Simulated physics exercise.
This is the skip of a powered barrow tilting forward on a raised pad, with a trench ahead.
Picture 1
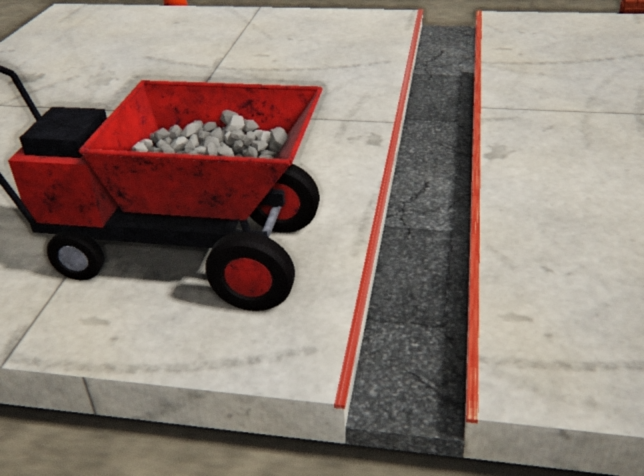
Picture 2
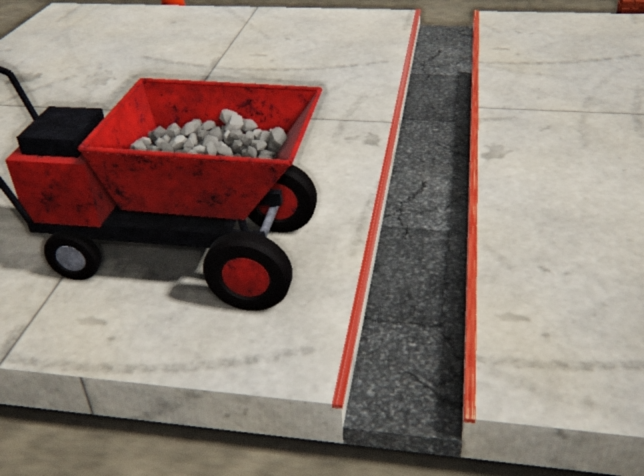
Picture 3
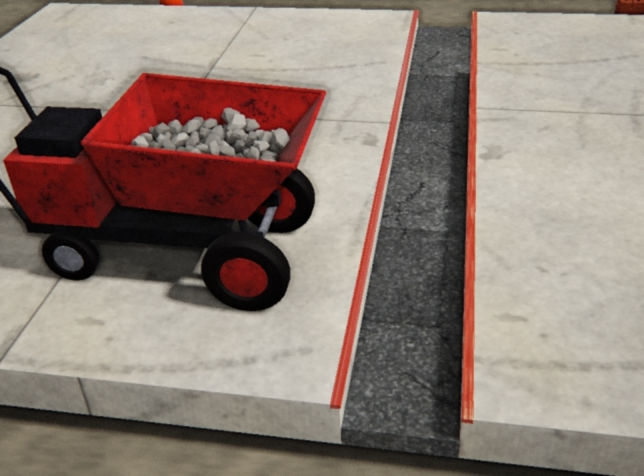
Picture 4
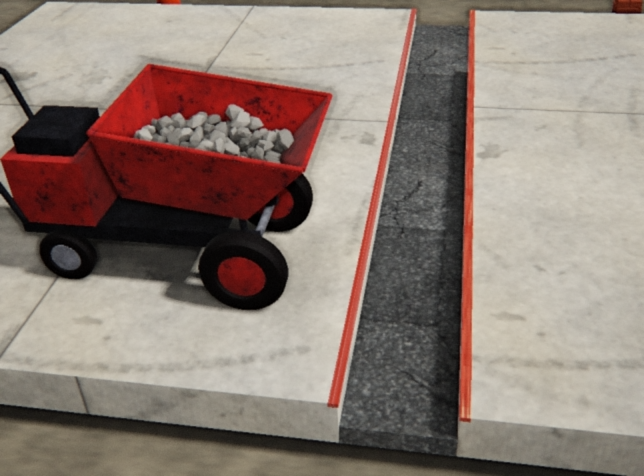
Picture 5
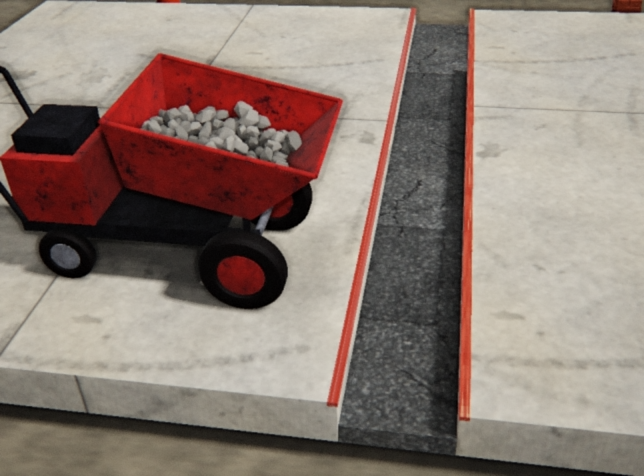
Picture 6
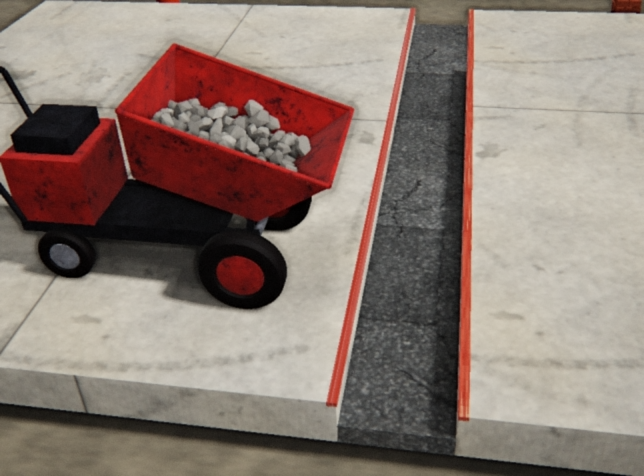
The clip opens on a red powered barrow loaded with broken grey stones, standing on a pale raised pad left of a dark, red-edged trench. The view shifts very slightly, then the skip tilts forward to the right, gradually at first and then clearly, its rear rising while the stones stay inside.
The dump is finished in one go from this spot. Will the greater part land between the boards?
In the trench: Over half.
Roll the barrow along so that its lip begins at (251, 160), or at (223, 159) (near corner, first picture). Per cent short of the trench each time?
Roughly 0 per cent, and 10 per cent.
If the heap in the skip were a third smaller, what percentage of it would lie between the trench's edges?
Close to 100 per cent.
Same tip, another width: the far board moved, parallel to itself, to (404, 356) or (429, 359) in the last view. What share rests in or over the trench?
About 30 and 50 per cent.
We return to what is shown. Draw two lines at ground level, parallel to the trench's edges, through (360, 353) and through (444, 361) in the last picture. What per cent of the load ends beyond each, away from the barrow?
Near 80 % and 10 %.
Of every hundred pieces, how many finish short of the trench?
It comes to 0 per cent or so.
Shortly afterwards, skip tipped steeply; the whole lot in the skip.
Next, skip tipped right over; the bulk in the skip; near a quarter in or heaped over the trench.
Some moments later, skip tipped right over; near a quarter in the skip; the bulk in or heaped over the trench.
In the end, skip tipped right over; near a quarter in the skip; the bulk in or heaped over the trench; none at all beyond it.
